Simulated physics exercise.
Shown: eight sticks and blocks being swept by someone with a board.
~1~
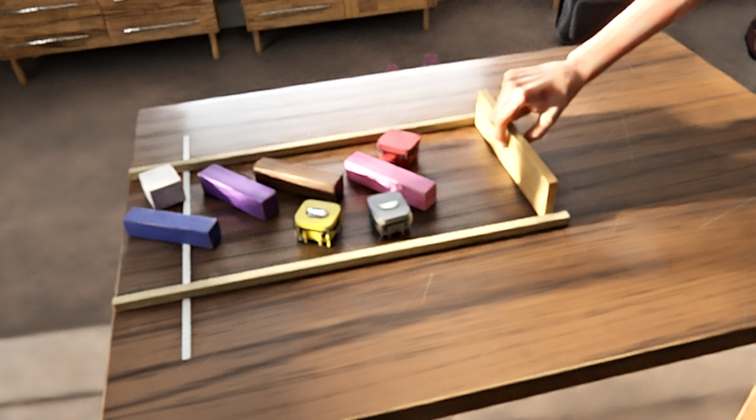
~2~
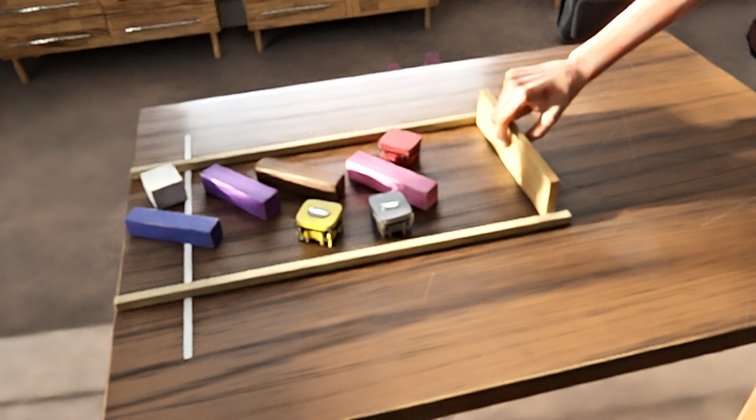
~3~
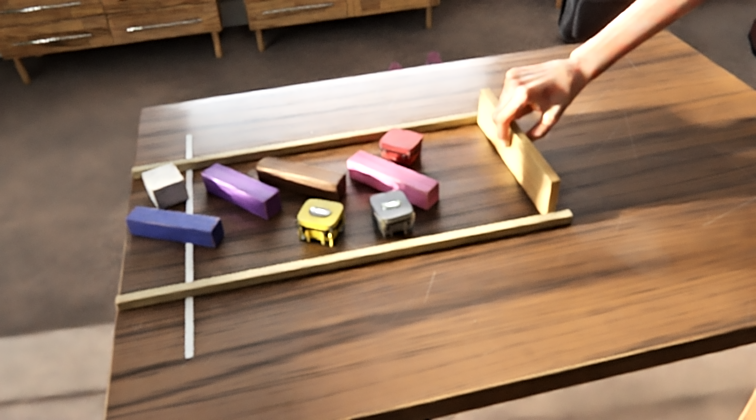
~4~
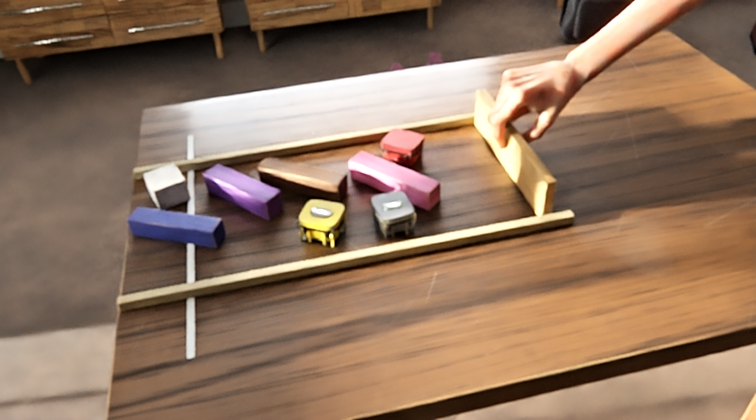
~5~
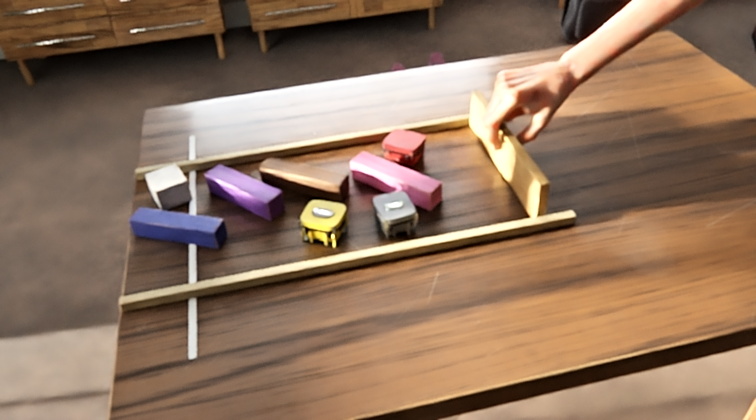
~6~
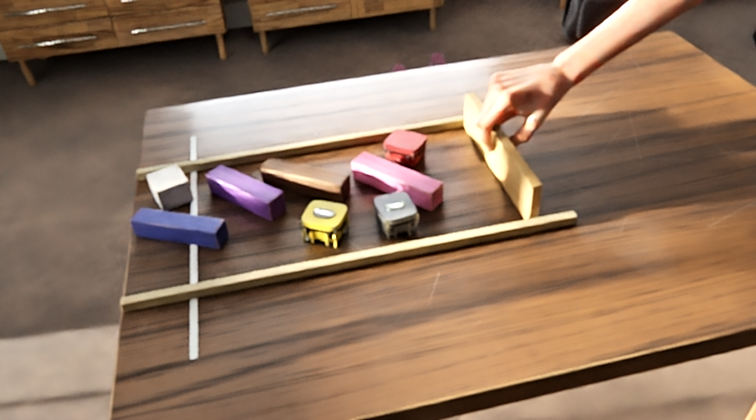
We see a hand holding a wooden board upright at the right of two rails on a table, with colourful sticks and small blocks lying between them. The board stays nearly still, then slides slightly left without touching them.
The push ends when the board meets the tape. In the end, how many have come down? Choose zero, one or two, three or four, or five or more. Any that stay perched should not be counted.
By the end, three or four have come down.
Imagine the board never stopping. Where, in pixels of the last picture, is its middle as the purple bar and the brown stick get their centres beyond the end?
First near (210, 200), second near (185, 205).
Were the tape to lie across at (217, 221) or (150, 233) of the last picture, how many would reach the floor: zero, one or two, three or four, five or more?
For the first tape the count would be 1 or 2, for the second more than four.
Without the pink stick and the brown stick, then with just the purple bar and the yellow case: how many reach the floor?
Taking the two tries in turn, it comes to 2 and 2.
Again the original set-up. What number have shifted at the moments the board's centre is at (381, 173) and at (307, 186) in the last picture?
The count reaches 4 first and 6 second.
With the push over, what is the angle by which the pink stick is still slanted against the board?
Roughly 20°.
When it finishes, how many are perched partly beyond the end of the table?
Things overhanging at the end: 2.
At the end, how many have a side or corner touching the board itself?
It ends up touching 3.
A little later, none off yet; white block at rest near (170, 188); blue bar at rest near (180, 228); purple bar at rest near (246, 192).
Next, none off yet; white block moving near (167, 189); blue bar moving near (172, 230); purple bar shifted a little near (209, 202).
When it is over, the number that fall off is three or four; down, purple bar, blue bar and white block.
